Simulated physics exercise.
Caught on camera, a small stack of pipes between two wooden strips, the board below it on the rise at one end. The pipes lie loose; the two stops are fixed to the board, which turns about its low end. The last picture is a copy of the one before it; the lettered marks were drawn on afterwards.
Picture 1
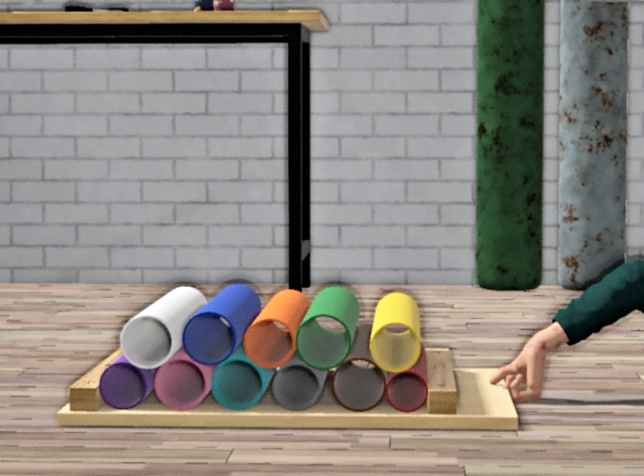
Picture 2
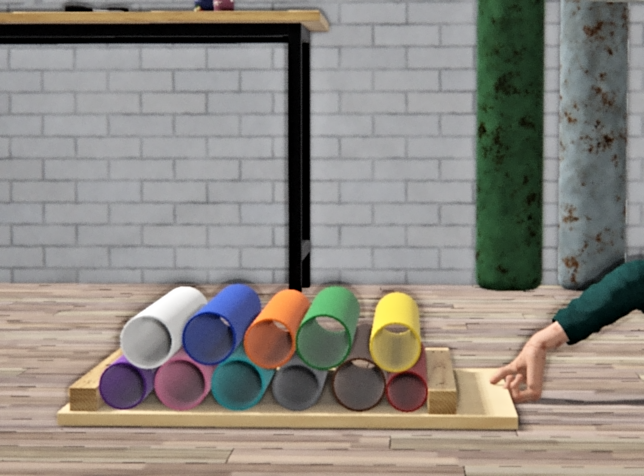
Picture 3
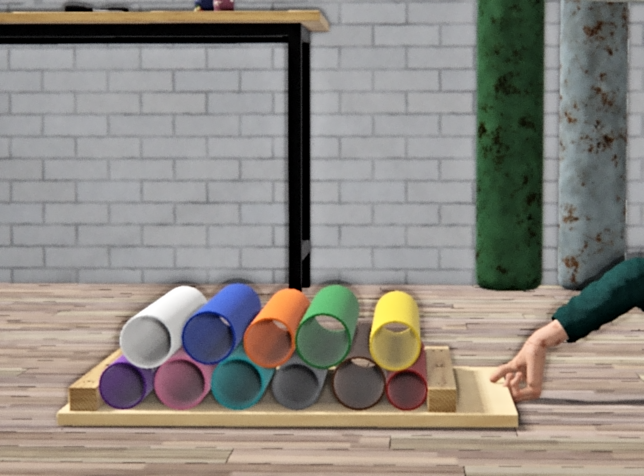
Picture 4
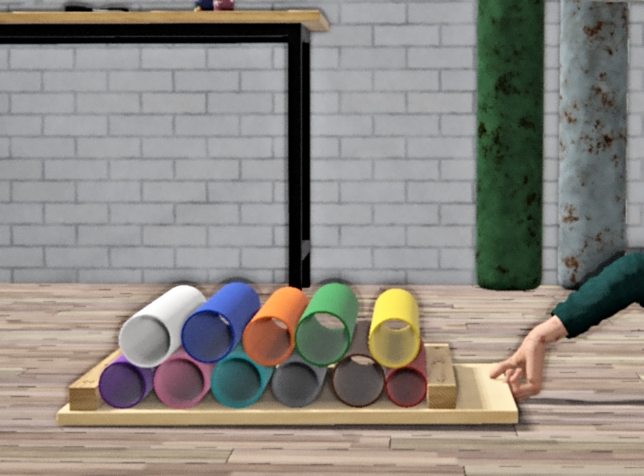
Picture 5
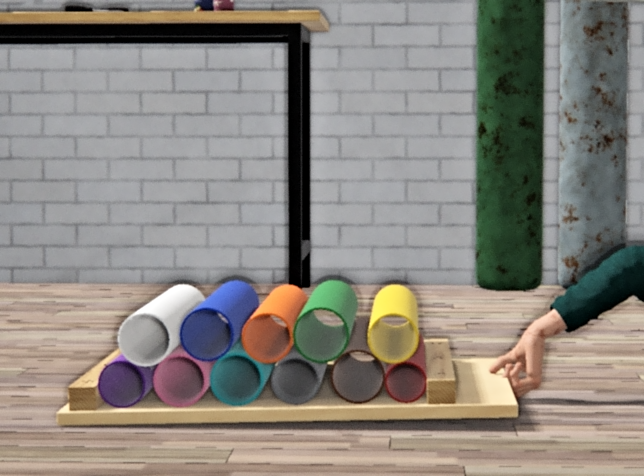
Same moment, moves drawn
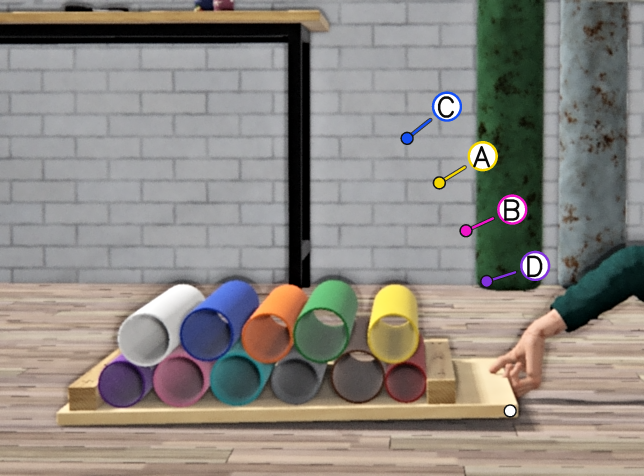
A wooden board holding two rows of loose, colourful pipes between wooden strips rose very slightly at its right end, where a hand held it, while the pipes stayed stacked together.
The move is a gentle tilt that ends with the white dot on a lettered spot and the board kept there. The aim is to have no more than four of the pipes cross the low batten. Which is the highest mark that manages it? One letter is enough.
Lift it to C and no more.
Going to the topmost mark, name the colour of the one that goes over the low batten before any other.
The white one.
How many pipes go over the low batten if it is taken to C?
It comes to four.
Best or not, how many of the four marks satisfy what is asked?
Four of the four.
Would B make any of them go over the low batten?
At B: Yes.
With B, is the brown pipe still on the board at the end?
Yes.
On the marked copy, A at (439, 183); B at (466, 231); C at (407, 138); D at (487, 281); the white dot at (510, 411).
With C. Early on, board at 20°.
Further on, board at 38°.
At the end, board at 39°, four over the low batten (green, white, orange, blue).
As for the rest, A four over the low batten (green, white, orange, blue); B four over the low batten (green, white, orange, blue); D none over the low batten.
